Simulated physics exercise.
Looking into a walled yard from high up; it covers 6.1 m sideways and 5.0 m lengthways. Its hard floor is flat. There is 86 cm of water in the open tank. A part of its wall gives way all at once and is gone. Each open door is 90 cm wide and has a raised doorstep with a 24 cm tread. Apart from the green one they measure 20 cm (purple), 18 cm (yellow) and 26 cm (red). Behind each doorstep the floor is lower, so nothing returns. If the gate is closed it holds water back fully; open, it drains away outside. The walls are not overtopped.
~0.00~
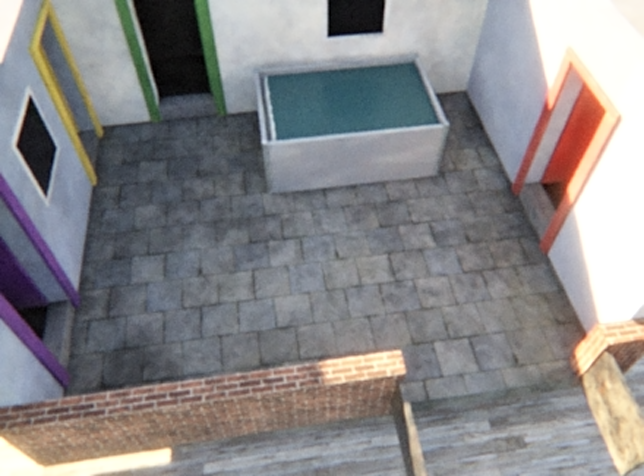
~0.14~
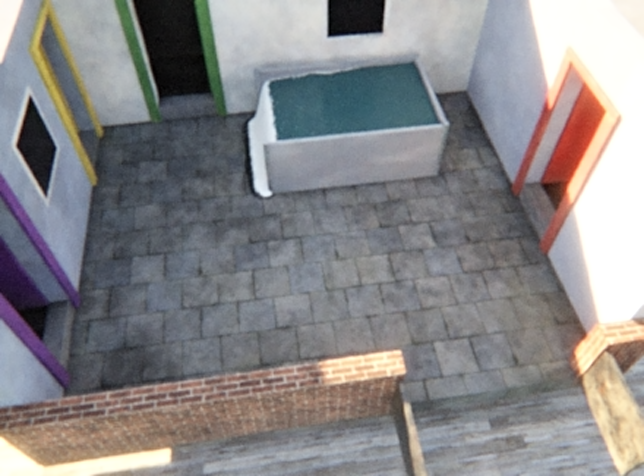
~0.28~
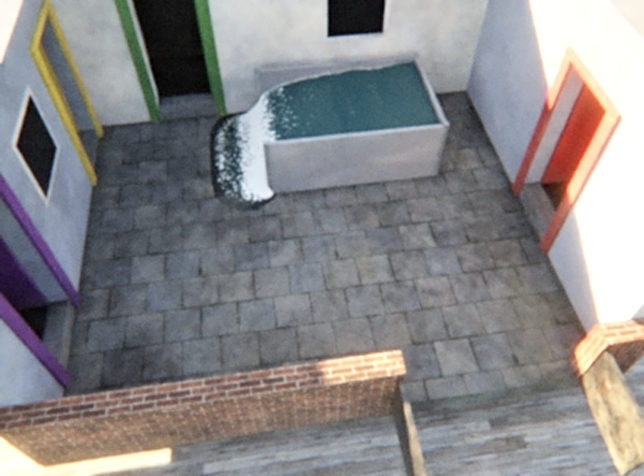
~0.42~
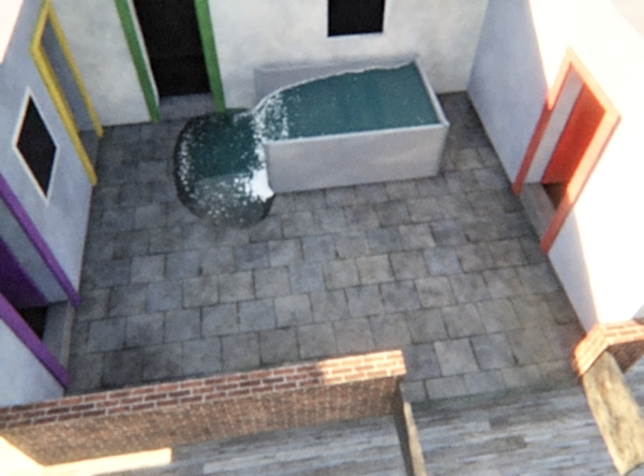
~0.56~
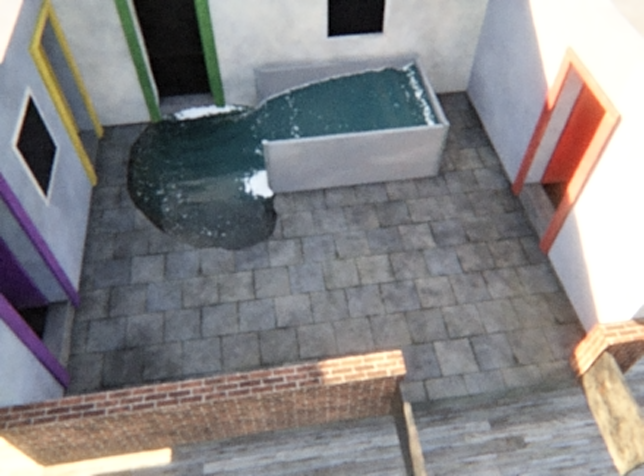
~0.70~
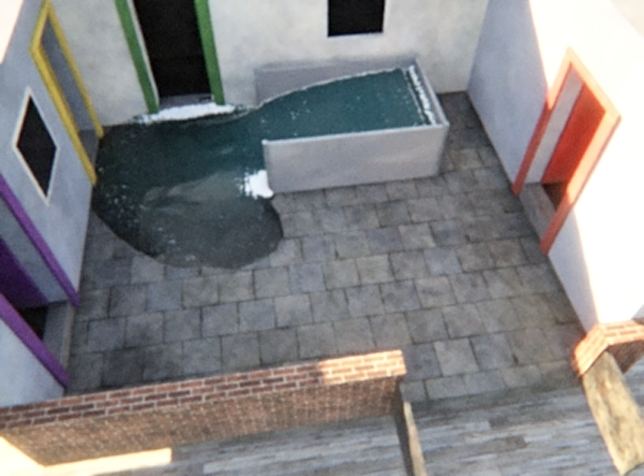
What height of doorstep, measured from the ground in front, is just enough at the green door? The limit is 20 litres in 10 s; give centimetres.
At least 22 cm or so.
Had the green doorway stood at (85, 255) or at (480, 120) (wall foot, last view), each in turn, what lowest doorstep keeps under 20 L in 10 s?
About 25 and 12.5 cm.
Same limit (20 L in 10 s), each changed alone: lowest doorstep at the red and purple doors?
Roughly 9.5 cm at red and 16 cm at purple.
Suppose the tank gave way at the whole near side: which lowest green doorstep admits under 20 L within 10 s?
Then roughly 9.5 cm.
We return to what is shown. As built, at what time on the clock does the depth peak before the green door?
Near 3.2 s.
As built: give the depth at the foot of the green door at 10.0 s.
Roughly 5.5 cm deep.
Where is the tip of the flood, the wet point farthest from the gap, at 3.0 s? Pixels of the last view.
At about (59, 432).
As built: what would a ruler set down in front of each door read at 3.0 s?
Depths in cm: Purple 15, yellow 36, green 25, red 0.
After 1.4 s water covers 30 % of the floor, deepest (55 cm) near (101, 131); 26 cm at the green door, 0 litres in over its 26 cm doorstep.
After 3.0 s water covers 45 % of the floor, deepest (38 cm) near (59, 432); 25 cm at the green door, 1 litre in over its 26 cm doorstep.
After 10.0 s water covers 95 % of the floor, deepest (20 cm) near (496, 171); 5 cm at the green door, 3 litres in over its 26 cm doorstep.
At the green door as built, the water arrived by 0.6 s and peaked near 26 cm at 3.2 s.
With a doorstep of 18 cm, 57 litres would have come in within the 10 s; with 24.5 cm, 8 litres. So under 20 litres takes about 22 cm.
